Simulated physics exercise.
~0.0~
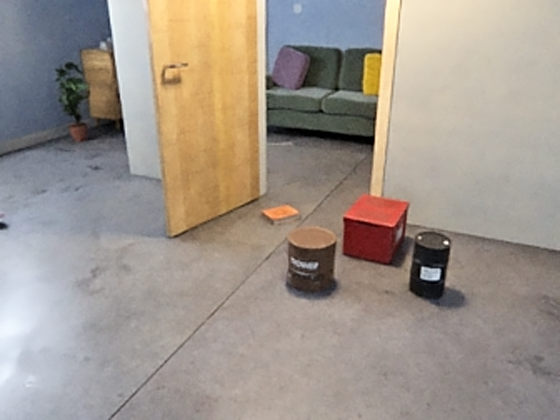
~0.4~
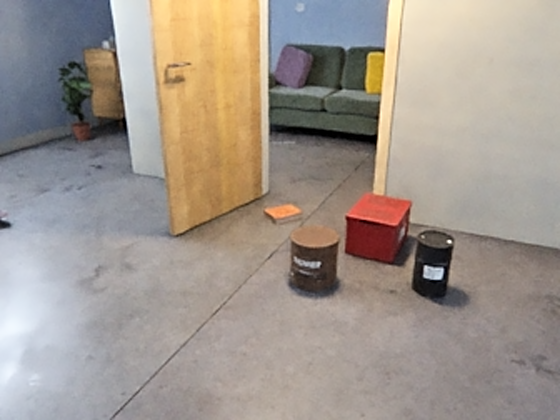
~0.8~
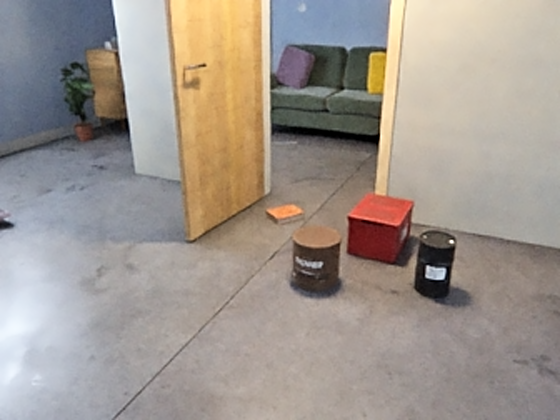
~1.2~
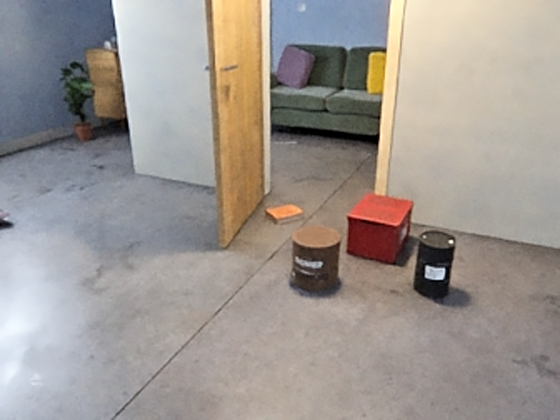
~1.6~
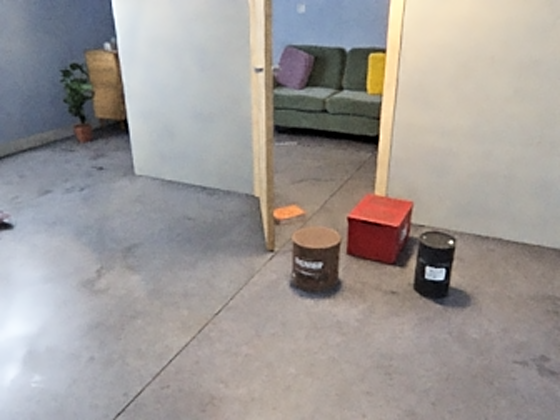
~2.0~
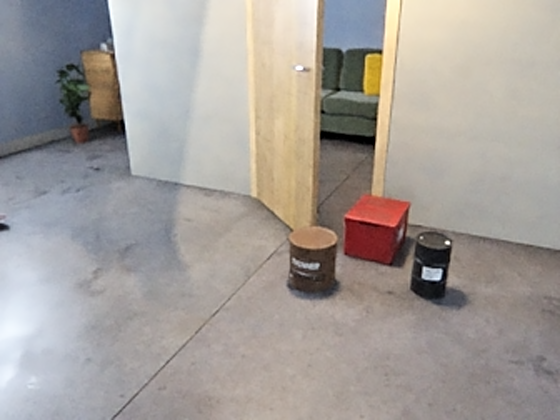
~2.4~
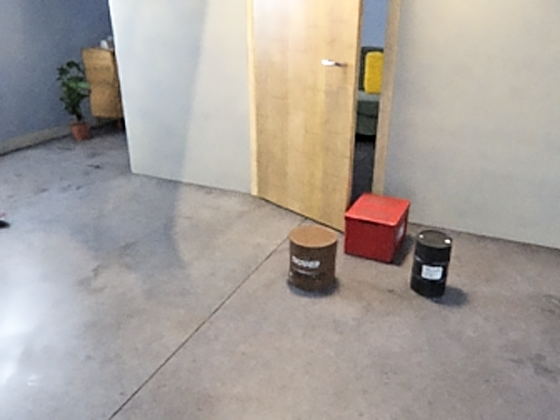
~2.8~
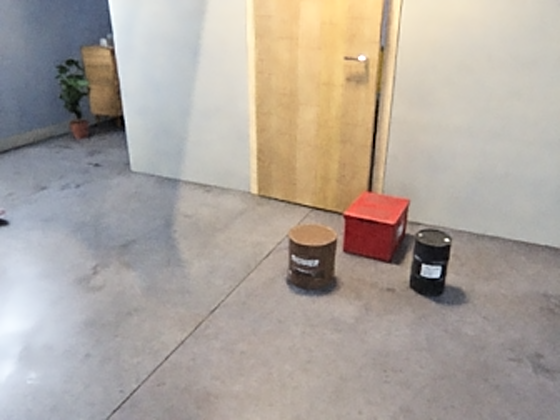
In this clip, a wooden door standing open swings toward its frame, nudging a small orange book on the floor and hiding it from view, and ends closed in the doorway, while a brown pail, red tote and black canister stay in place.
